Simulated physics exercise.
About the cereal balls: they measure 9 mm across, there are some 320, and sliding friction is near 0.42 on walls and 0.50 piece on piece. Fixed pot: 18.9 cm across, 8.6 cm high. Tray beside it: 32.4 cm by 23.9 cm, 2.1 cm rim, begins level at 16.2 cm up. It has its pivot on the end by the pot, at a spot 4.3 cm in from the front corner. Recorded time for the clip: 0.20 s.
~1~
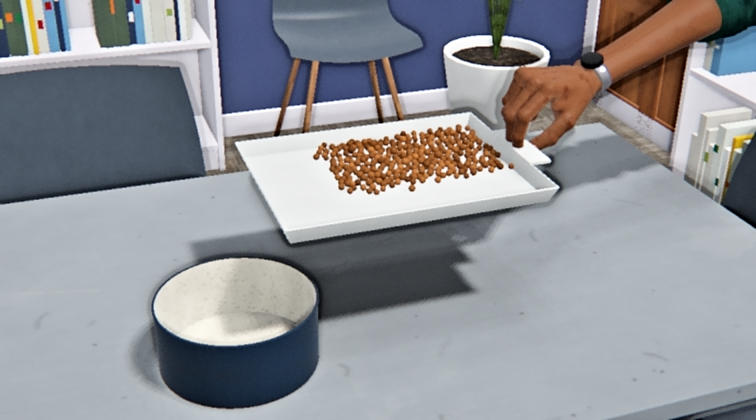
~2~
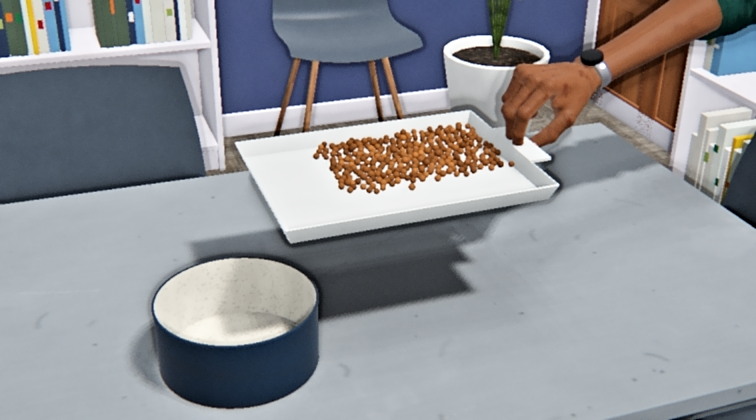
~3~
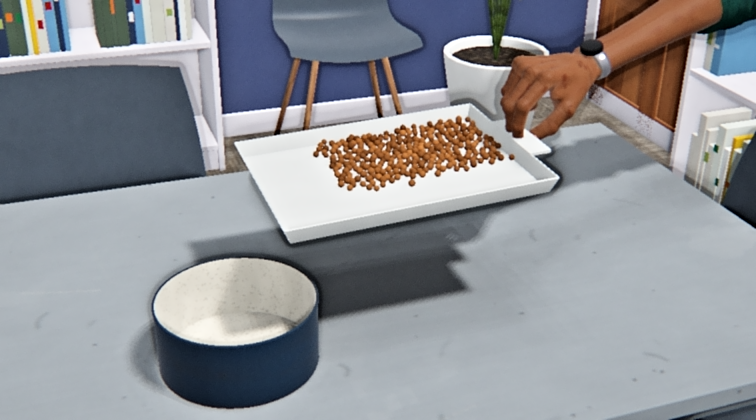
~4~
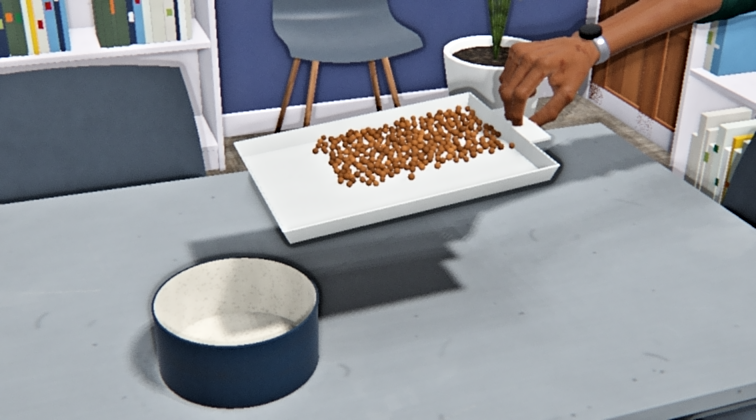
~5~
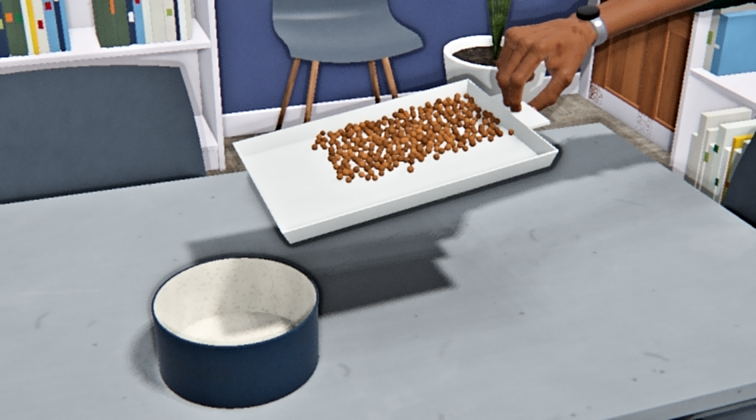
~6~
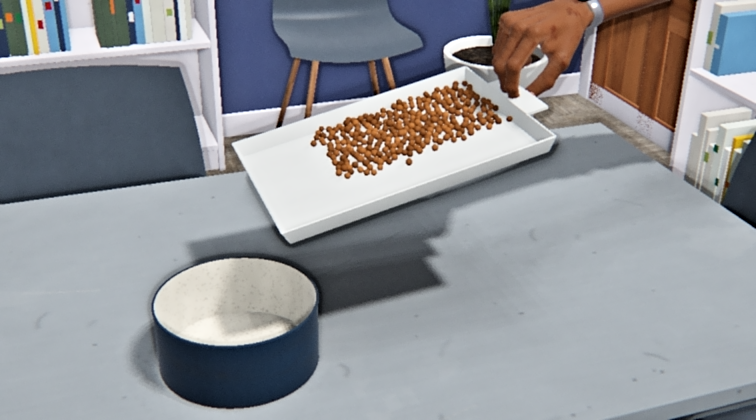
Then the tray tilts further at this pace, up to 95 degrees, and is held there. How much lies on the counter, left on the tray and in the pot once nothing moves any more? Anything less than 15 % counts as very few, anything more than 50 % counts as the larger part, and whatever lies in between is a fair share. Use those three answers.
Counter: The larger part. Tray: Very few. Pot: A fair share.
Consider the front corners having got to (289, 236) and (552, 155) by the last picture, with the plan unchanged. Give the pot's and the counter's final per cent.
Split: Pot = 65, counter = 35.
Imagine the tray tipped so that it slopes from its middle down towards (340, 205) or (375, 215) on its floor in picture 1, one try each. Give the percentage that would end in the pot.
About 95 and 50 per cent.
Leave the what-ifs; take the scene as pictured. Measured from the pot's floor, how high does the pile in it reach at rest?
I'd put it at close to 1.5 centimetres.
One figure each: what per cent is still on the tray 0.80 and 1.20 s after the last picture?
Earlier moment 40, later moment 0.
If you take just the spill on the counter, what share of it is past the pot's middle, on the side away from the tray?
70 per cent.
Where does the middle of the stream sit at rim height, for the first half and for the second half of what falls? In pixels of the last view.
(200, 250) first, (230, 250) later, roughly.
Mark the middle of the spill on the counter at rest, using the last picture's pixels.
The spill is centred close to (181, 292).
Then, 0.48 s after the last picture, tilt 52 degrees; the tray holds 100 %, the pot 0 %.
Then, 0.80 s after the last picture, tilt 78 degrees; the tray holds 40 %, the pot 20 %.
Then, 1.20 s after the last picture, tilt 95 degrees; the tray holds 0 %, the pot 35 %.
In the end, counter 60 %, tray 0 %, pot 40 %.
